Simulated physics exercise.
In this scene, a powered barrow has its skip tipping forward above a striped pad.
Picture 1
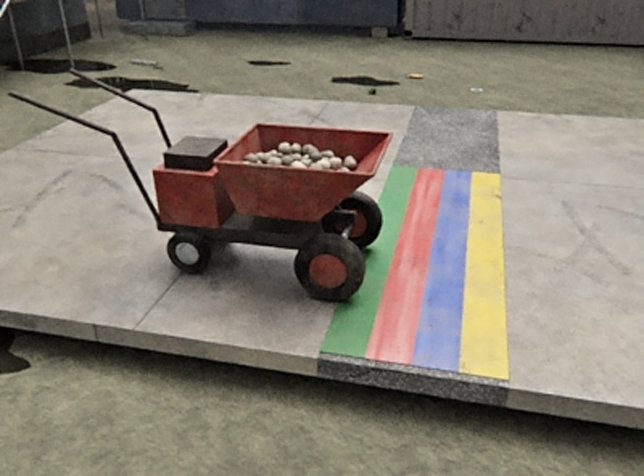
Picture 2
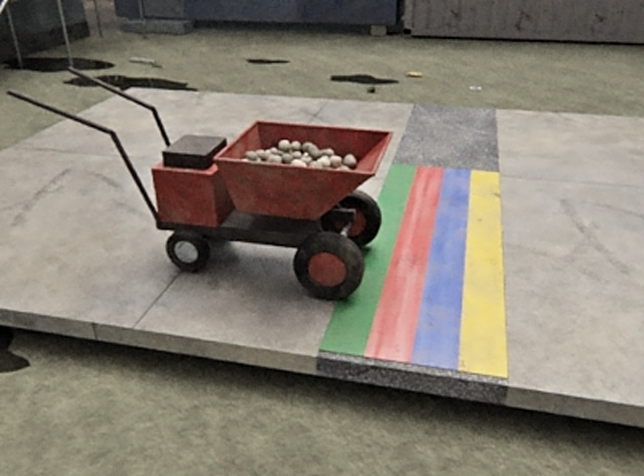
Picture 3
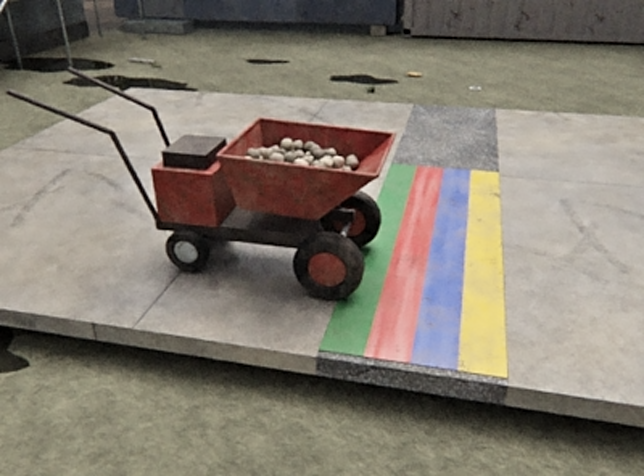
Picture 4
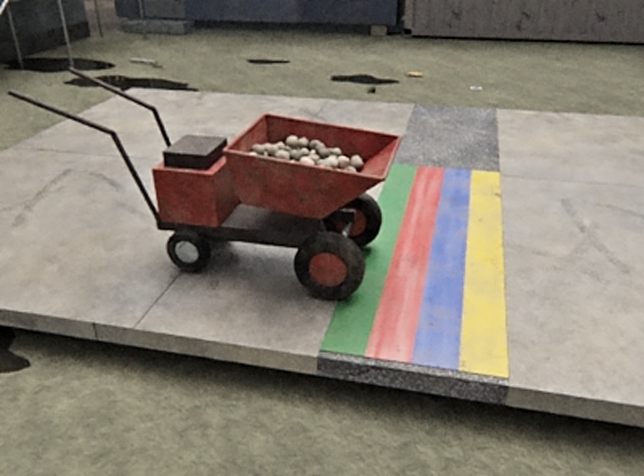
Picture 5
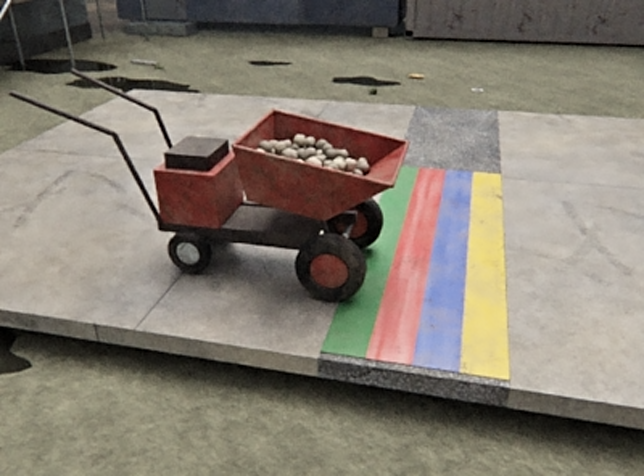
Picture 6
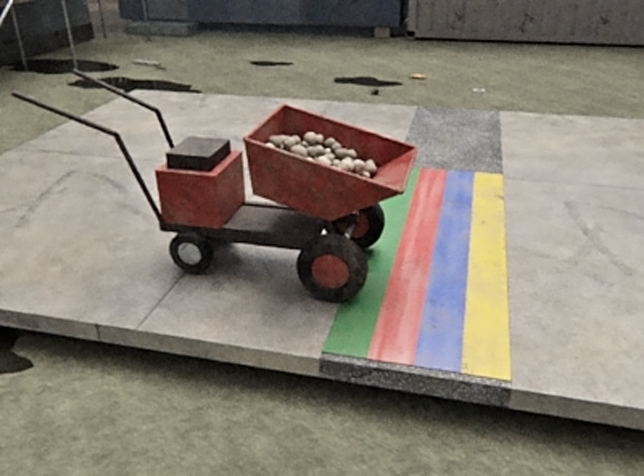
A red barrow full of pebbles stood still on a grey slab beside green, red, blue and yellow stripes, then its skip slowly tilted forward to the right, with the pebbles still inside.
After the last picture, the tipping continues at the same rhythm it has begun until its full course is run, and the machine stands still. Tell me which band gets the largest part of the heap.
I would say the yellow band gets the largest part.
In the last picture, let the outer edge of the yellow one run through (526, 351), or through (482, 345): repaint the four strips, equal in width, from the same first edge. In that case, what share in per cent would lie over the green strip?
I'd say about 0 % for the first and about 0 % for the second.
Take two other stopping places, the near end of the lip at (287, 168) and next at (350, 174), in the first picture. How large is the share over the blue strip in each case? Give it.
About 20 % and about 40 %.
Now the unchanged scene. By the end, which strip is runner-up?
I'd say blue.
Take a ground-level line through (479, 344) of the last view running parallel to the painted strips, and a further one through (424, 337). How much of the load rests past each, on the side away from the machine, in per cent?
I'd put it near 50 in a hundred, then near 90 in a hundred.
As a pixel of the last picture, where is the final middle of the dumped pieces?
I'd put the middle somewhere around (487, 282).
Soon, skip tipped well over; all in the skip.
A while on, skip tipped steeply; nearly all in the skip; a stray few over the blue strip; a small part over the yellow strip.
Towards the end, skip tipped right over; a small part in the skip; about a quarter over the blue strip; about half over the yellow strip; about a quarter off the paint.
Finally, skip tipped right over; a small part in the skip; none over the green strip; none over the red strip; about a quarter over the blue strip; about half over the yellow strip; about a quarter off the paint.
